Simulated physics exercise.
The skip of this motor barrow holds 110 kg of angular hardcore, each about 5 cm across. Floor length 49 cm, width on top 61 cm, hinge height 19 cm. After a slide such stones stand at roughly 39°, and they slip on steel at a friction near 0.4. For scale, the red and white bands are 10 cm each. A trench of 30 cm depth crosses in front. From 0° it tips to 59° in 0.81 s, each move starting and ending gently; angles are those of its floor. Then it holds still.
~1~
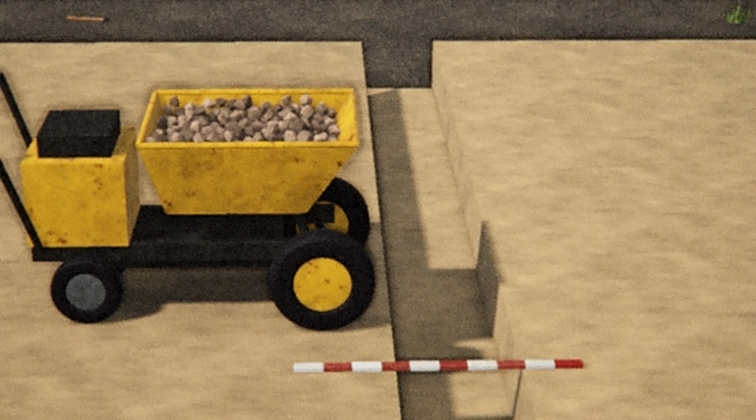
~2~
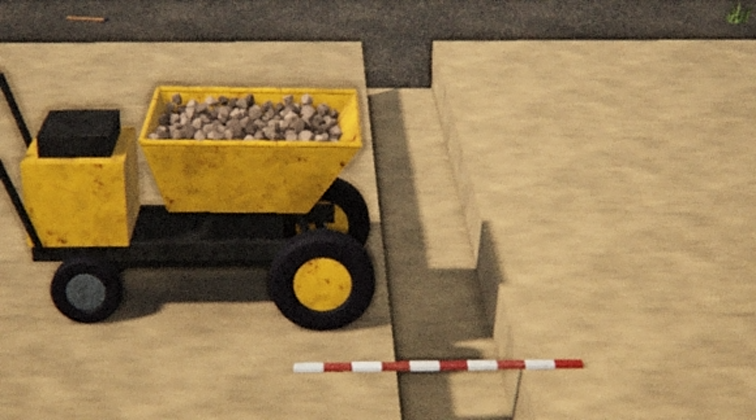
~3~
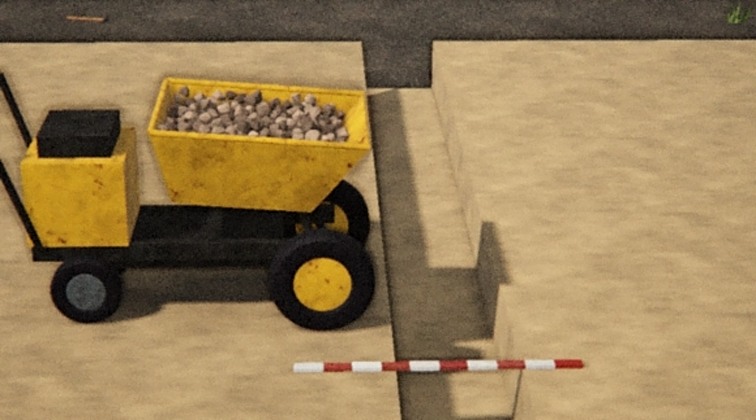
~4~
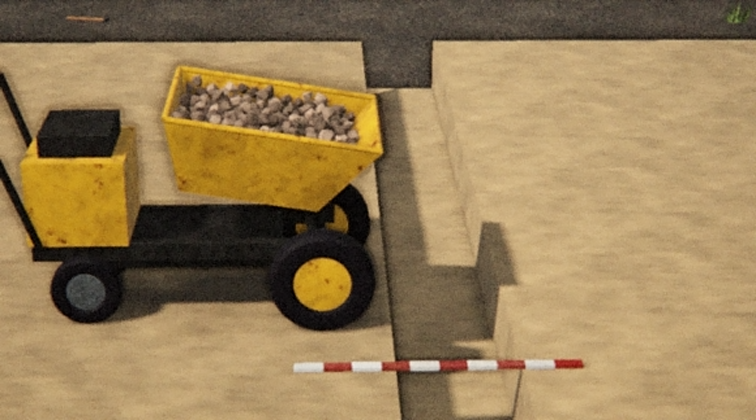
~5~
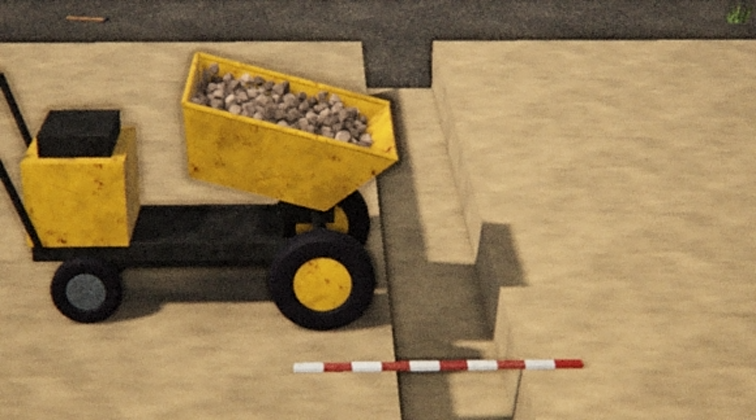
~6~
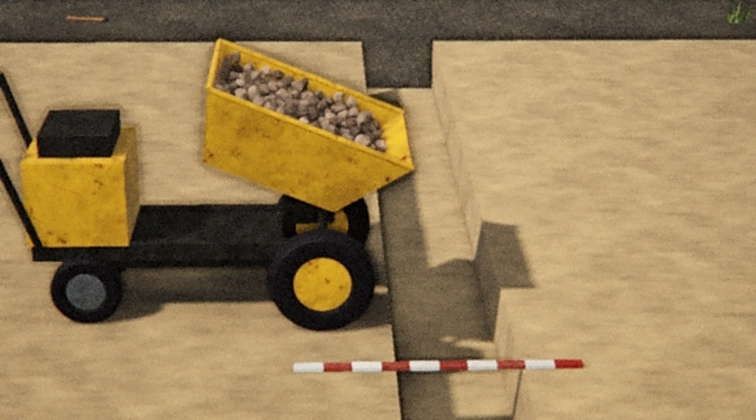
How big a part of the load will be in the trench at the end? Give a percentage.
About 14 per cent.
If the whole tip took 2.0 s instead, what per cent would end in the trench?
Then about 15 per cent.
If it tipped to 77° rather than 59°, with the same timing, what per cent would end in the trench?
Then about 50 per cent.
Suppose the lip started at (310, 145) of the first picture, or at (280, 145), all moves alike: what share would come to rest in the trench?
About 30 and 35 per cent.
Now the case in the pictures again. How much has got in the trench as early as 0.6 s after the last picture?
Some 5 per cent.
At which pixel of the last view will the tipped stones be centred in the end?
Their middle is at about (523, 291).
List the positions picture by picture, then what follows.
The skip is at 0°, its lip at (357, 145); the top of the load is at (266, 107), in the first picture.
Lip at (361, 145), floor tilted 1°, highest stones at (242, 109), in the second picture.
Lip at (369, 148), floor tilted 4°, highest stones at (208, 104), in the third picture.
Lip at (382, 152), floor tilted 9°, highest stones at (206, 95), in the fourth picture.
Lip at (397, 159), floor tilted 16°, highest stones at (220, 84), in the fifth picture.
Lip at (413, 168), floor tilted 22°, highest stones at (233, 73), in the sixth picture.
Then, 0.3 s after the last picture the floor is at 50°, 100 % in the skip; the foremost stones are at (438, 179).
Then, 0.6 s after the last picture the floor is at 59°, 90 % in the skip, 7 % in the trench, 3 % past the trench; the foremost stones are at (533, 289).
Then, 0.9 s after the last picture the floor is at 59°, 69 % in the skip, 10 % in the trench, 21 % past the trench; the foremost stones are at (633, 293).
Then, 2.9 s after the last picture the floor is at 59°, 64 % in the skip, 14 % in the trench, 22 % past the trench; the foremost stones are at (688, 295).
